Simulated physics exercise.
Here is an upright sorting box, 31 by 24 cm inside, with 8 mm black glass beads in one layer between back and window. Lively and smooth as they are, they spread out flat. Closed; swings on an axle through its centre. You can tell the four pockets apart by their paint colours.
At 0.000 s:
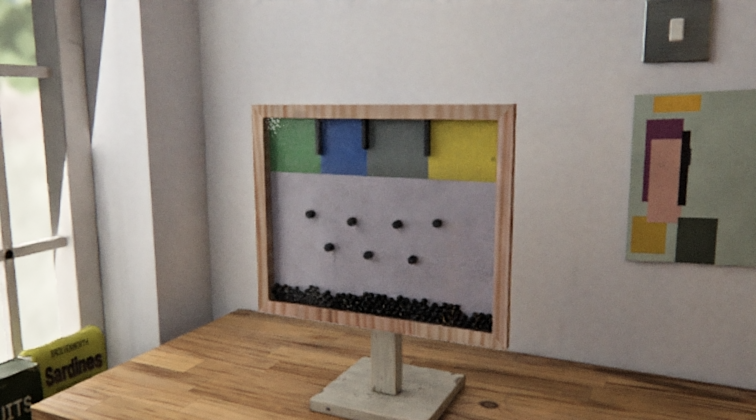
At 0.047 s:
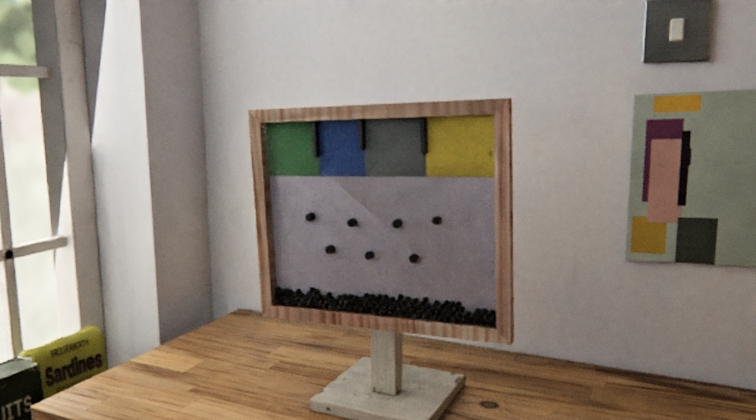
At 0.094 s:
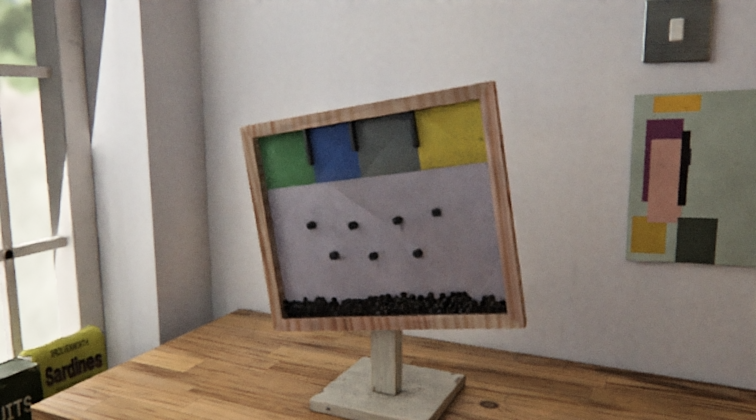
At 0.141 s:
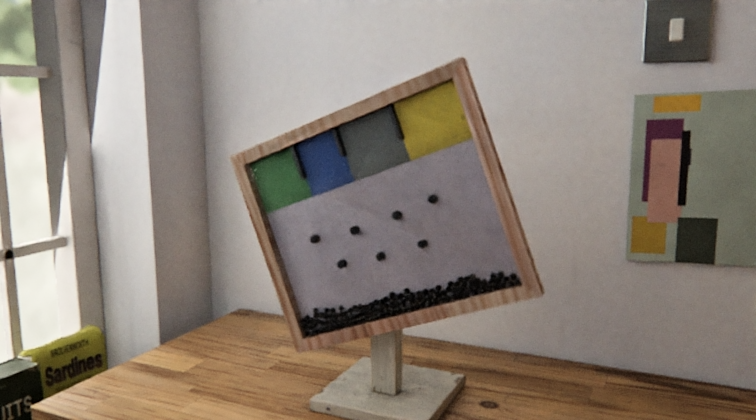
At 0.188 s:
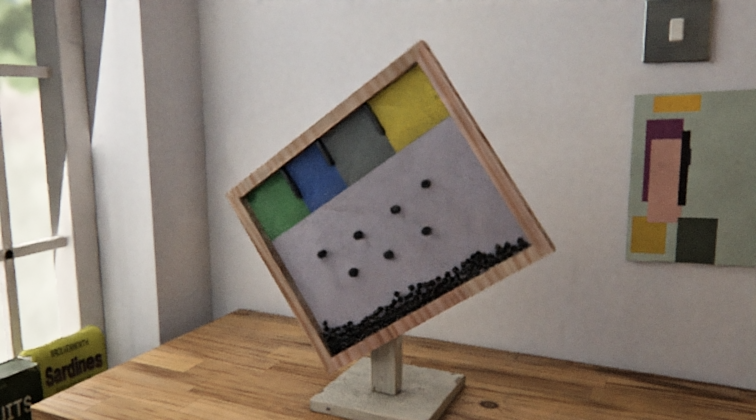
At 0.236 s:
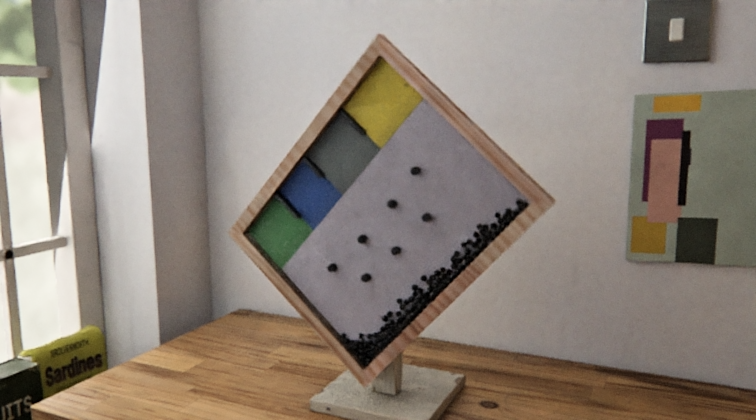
Wood-framed box with four coloured pockets turning anticlockwise on a stand above a wooden desk, small black beads sliding down leftwards inside.
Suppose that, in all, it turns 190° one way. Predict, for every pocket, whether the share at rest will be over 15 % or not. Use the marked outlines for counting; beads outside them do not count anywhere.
Blue pocket: Over; green pocket: Over; yellow pocket: Not over; grey pocket: Not over.
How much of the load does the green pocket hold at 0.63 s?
It works out at roughly 45 per cent.
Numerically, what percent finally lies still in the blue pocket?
Share: Approx. 25 %.
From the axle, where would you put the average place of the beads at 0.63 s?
I'd put it near 9 centimetres to the right and 7 centimetres below.
After 0.43 s, it stands 104° anticlockwise; the beads' middle is 10 cm right of and 5 cm below the centre; nothing in the marked areas.
After 0.63 s, it stands 162° anticlockwise; the beads' middle is 9 cm right of and 7 cm below the centre; blue 5 %, green 45 %, grey 5 %.
After 0.80 s, it has come round 190° anticlockwise; the beads' middle is 11 cm right of and 6 cm below the centre; blue 10 %, green 70 %, grey 5 %.
Settled by 2.3 s, it has come round 190° anticlockwise; blue 25 %, green 65 %, yellow 0 %, grey 10 %.
